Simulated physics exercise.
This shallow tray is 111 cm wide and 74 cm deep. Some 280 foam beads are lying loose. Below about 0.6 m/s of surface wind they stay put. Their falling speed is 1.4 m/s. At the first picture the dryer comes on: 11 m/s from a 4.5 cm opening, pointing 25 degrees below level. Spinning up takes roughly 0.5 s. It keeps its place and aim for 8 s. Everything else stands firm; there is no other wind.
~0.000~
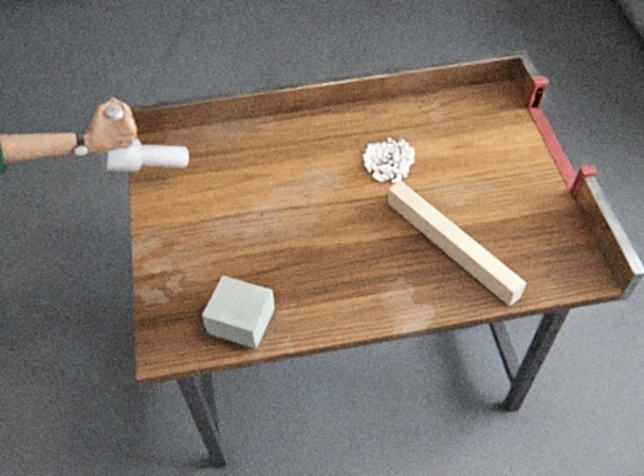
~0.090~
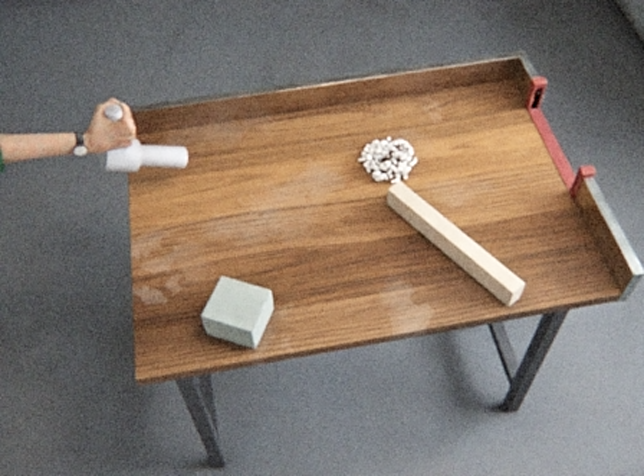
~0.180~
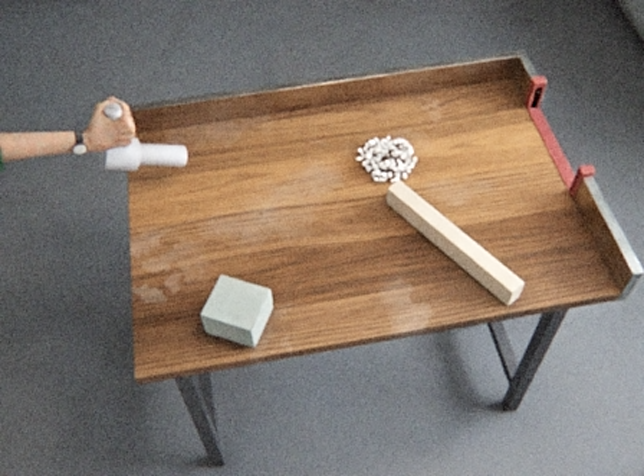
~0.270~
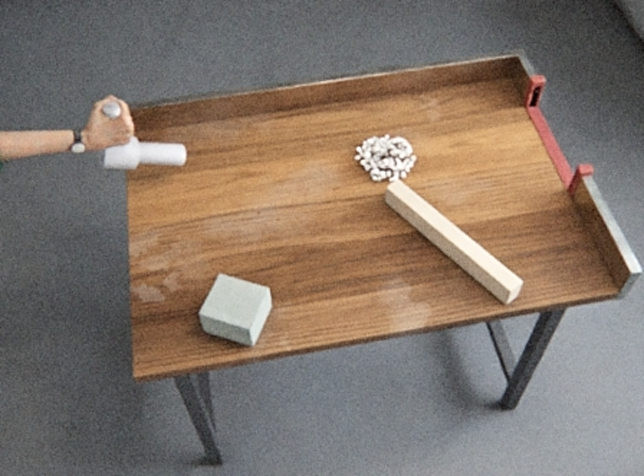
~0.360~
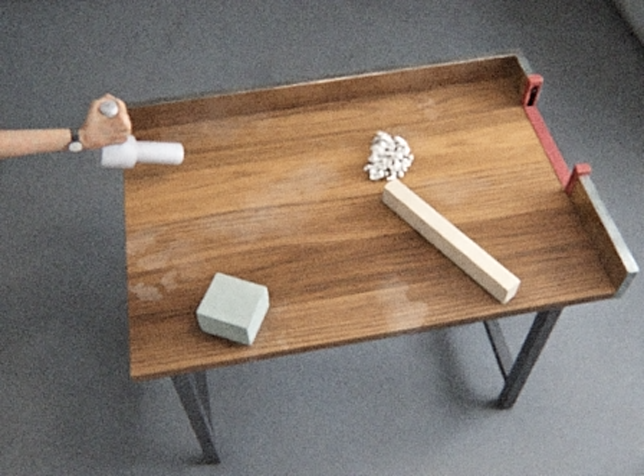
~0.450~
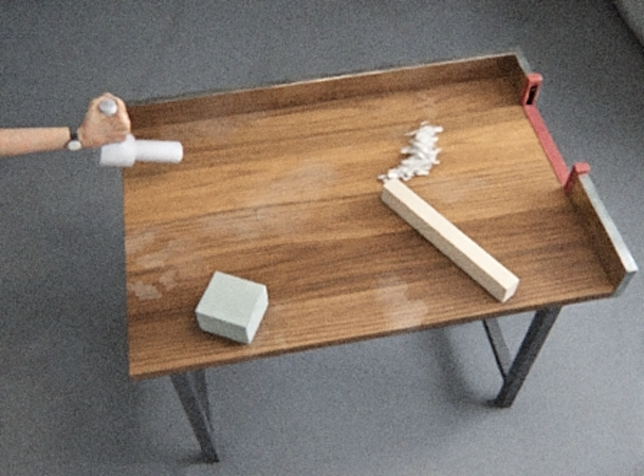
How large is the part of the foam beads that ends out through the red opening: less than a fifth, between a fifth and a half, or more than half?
By then over half are out through the red opening.
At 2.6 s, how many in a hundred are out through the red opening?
Near 80 %.
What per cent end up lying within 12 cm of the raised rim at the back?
About 0 %.
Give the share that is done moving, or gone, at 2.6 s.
Near 100 %.
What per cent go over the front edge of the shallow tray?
About 10 % front.
After 1.6 s the count stands so, 85 % are out through the red opening.
After 2.6 s the count stands so, 85 % are out through the red opening.
After 4.4 s the count stands so, 85 % are out through the red opening.
After 8.0 s, at the end, 85 % are out through the red opening.
